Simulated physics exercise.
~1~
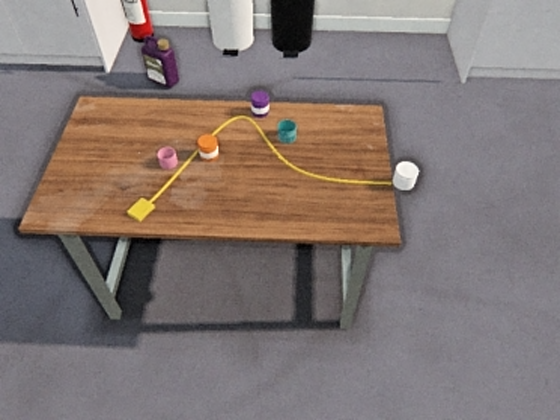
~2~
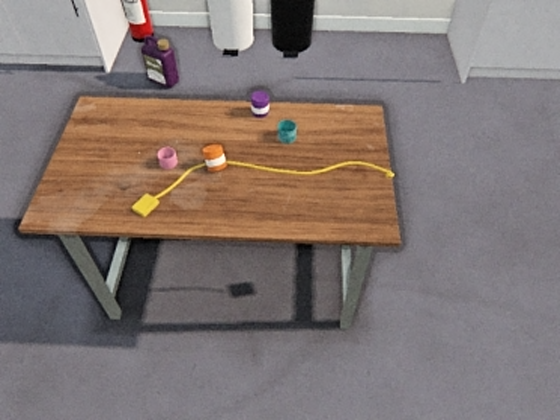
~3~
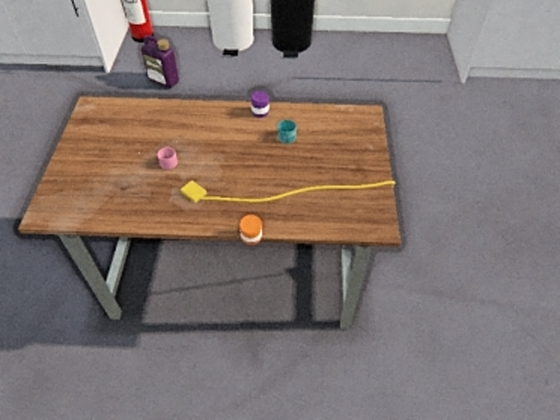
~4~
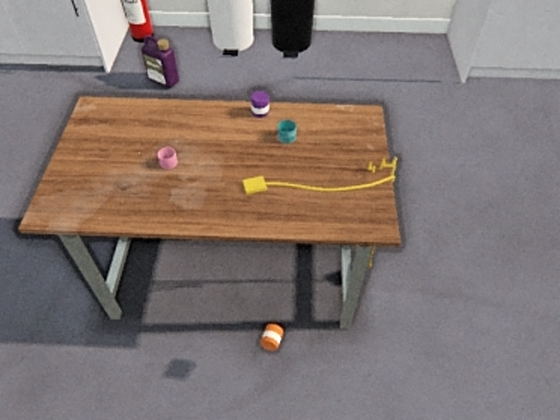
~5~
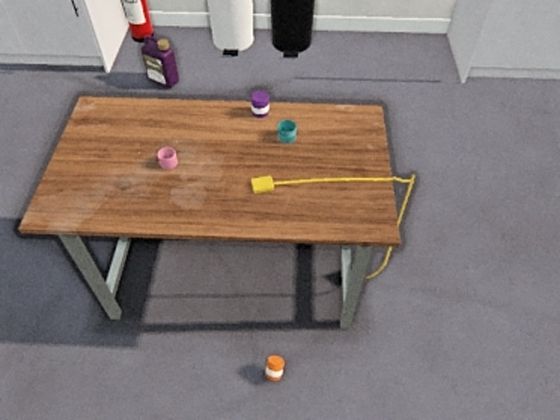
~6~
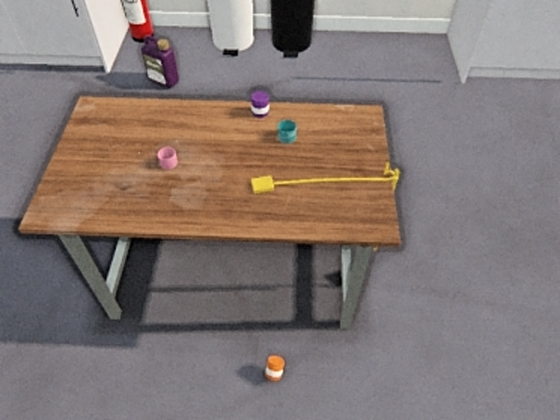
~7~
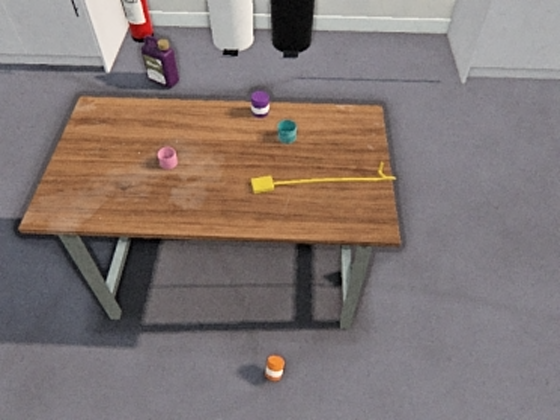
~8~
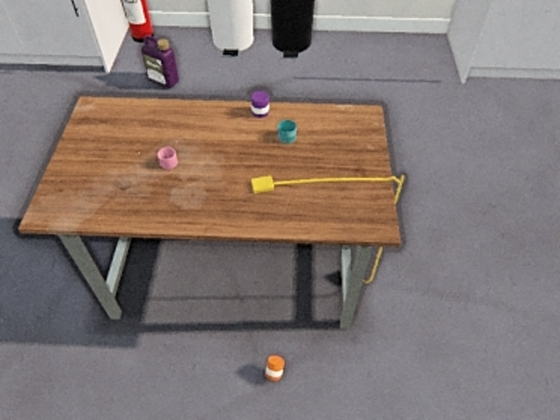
On a wooden table, a falling white object's yellow cable drags an orange canister off the front.
